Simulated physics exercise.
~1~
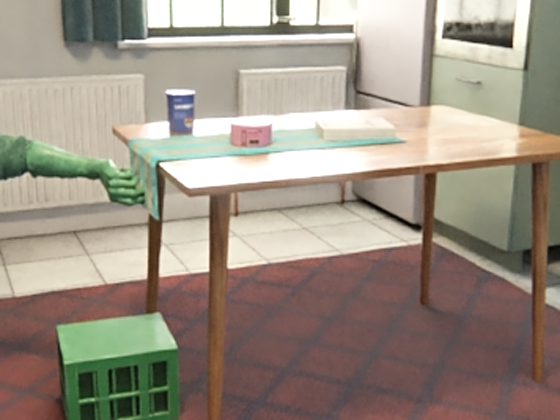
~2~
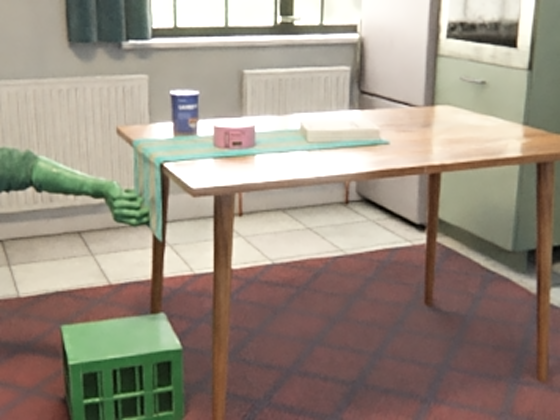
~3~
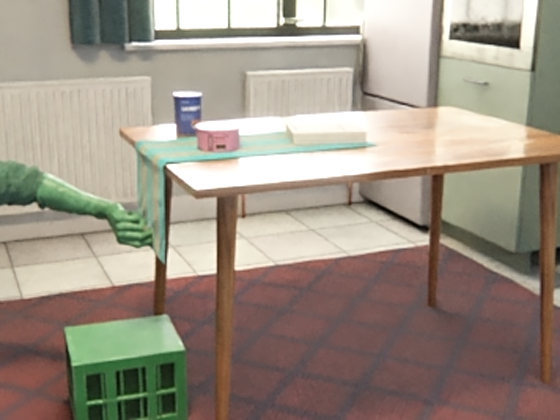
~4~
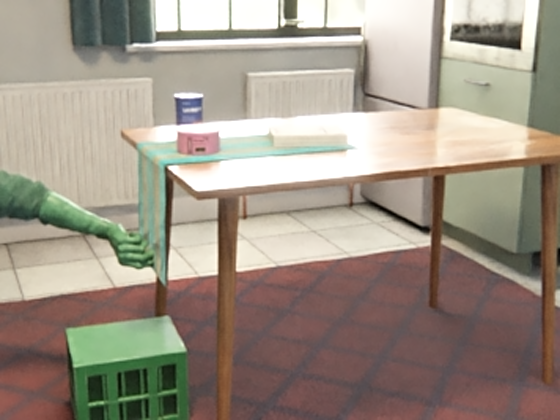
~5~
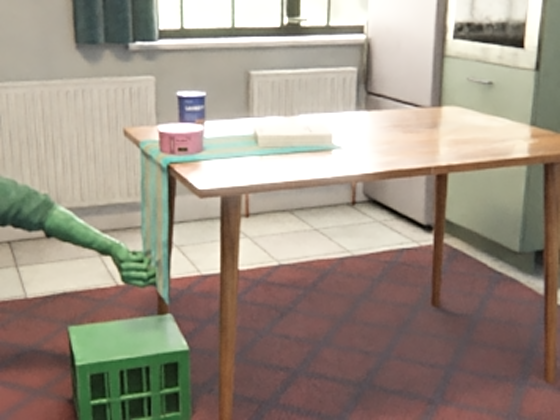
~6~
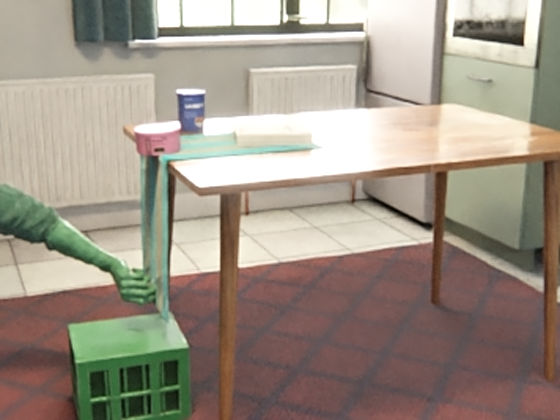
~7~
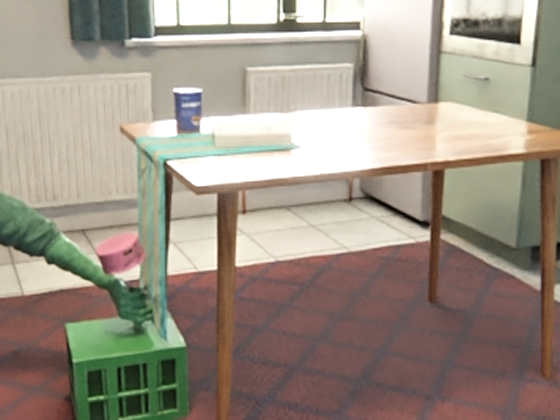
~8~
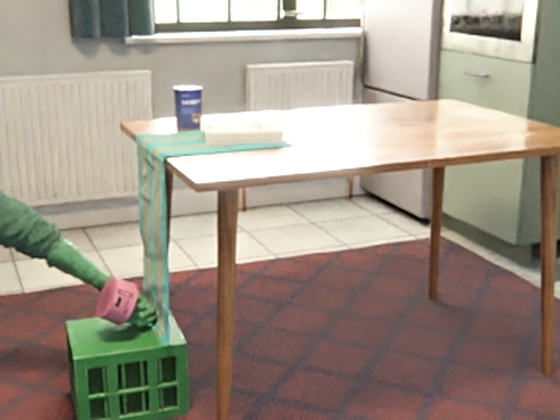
To begin with, a green hand at the left grips the hanging end of a turquoise tablecloth on a wooden table, with a green crate on the floor below. The hand pulls the cloth slowly downward, and the pink tub and white book ride left with it while the blue tin stays put. The tub reaches the table's left edge as the hem nears the crate. Then the tub tips off and drops beside the hand. Finally, the hem rests at the crate, the tub is down by the hand just above it, and the tin and book remain on the table.
